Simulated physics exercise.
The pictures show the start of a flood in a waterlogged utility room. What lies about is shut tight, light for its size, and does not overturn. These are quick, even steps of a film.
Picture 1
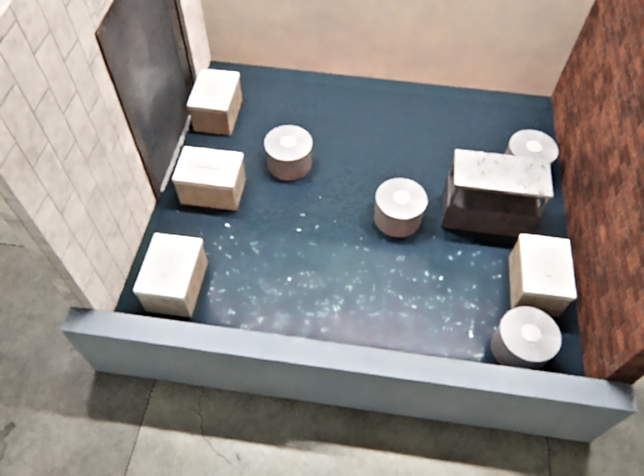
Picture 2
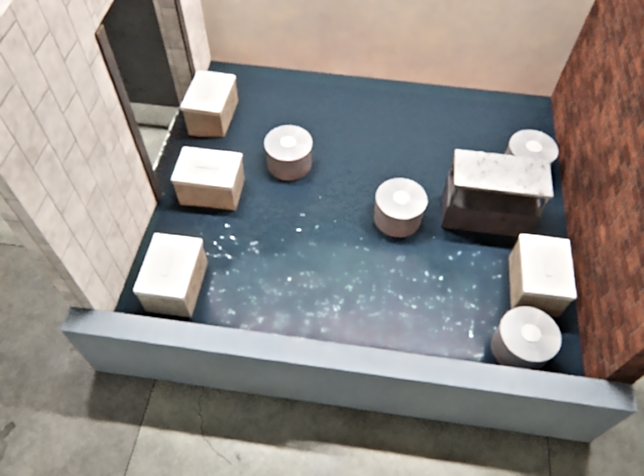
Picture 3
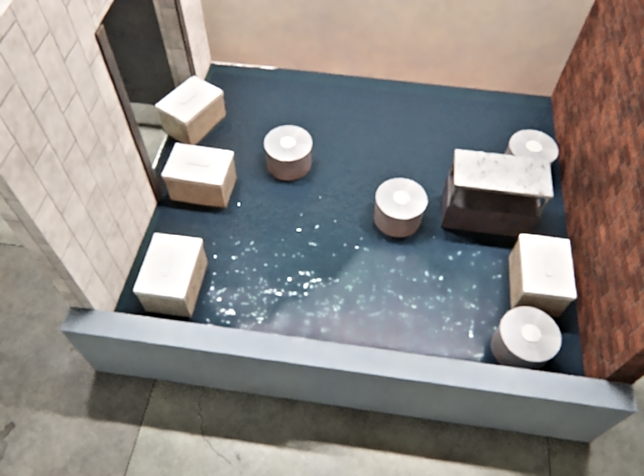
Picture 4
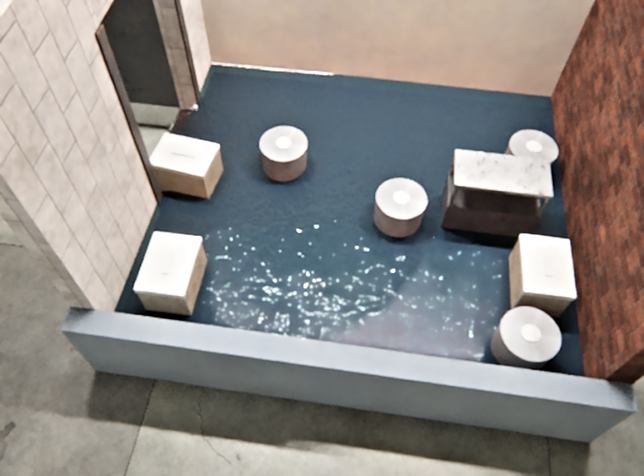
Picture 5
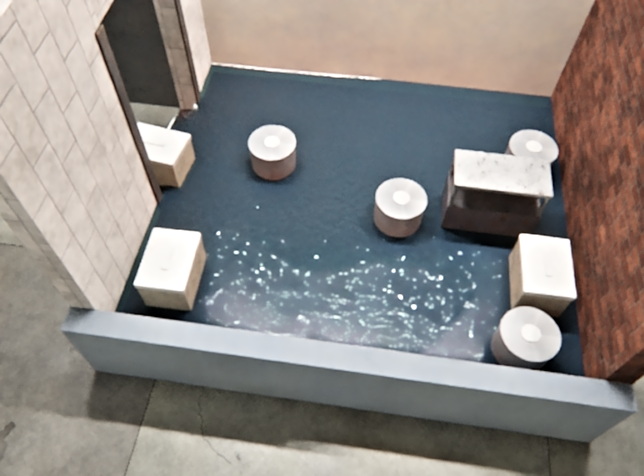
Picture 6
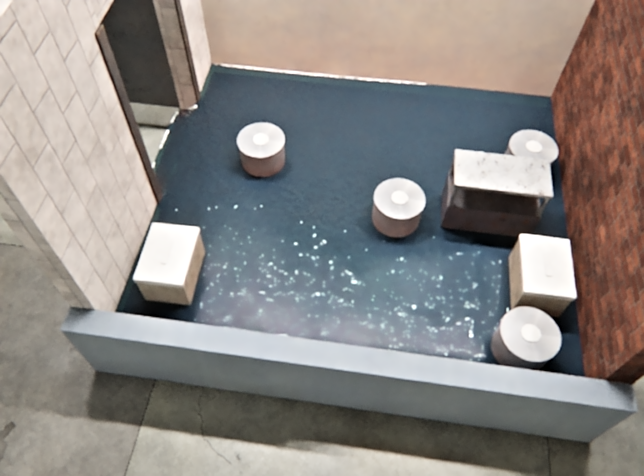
In this clip, a dark panel at the left of a flooded room gives way to an opening, and two pale boxes drift out through it in turn, while a round tub drifts slightly left and most other objects stay put.
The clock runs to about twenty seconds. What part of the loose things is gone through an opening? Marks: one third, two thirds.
That comes to from one to two thirds.
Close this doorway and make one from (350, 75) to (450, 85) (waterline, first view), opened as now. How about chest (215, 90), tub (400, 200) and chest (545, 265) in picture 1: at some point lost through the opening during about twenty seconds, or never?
One after the other: Through, washed out, still in.
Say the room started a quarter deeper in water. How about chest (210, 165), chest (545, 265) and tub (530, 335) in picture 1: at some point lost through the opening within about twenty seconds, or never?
As listed: Yes, inside, no.
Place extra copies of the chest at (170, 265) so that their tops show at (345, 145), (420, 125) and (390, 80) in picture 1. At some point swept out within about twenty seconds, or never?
One after the other: Gone, yes, through.
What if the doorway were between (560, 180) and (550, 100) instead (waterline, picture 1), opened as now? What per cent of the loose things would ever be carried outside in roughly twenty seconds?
Roughly 40 per cent.
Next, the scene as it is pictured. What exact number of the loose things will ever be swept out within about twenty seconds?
I count 5.
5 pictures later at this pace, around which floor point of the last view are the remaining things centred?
Around (367, 235).
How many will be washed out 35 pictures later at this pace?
5 of them.
A moment on, 2 of 8 are out; 6 afloat.
Next, 4 of 8 are out; 4 afloat.
Later, 5 of 8 are out; 3 afloat.
In the end, 5 of 8 are out; 3 afloat.
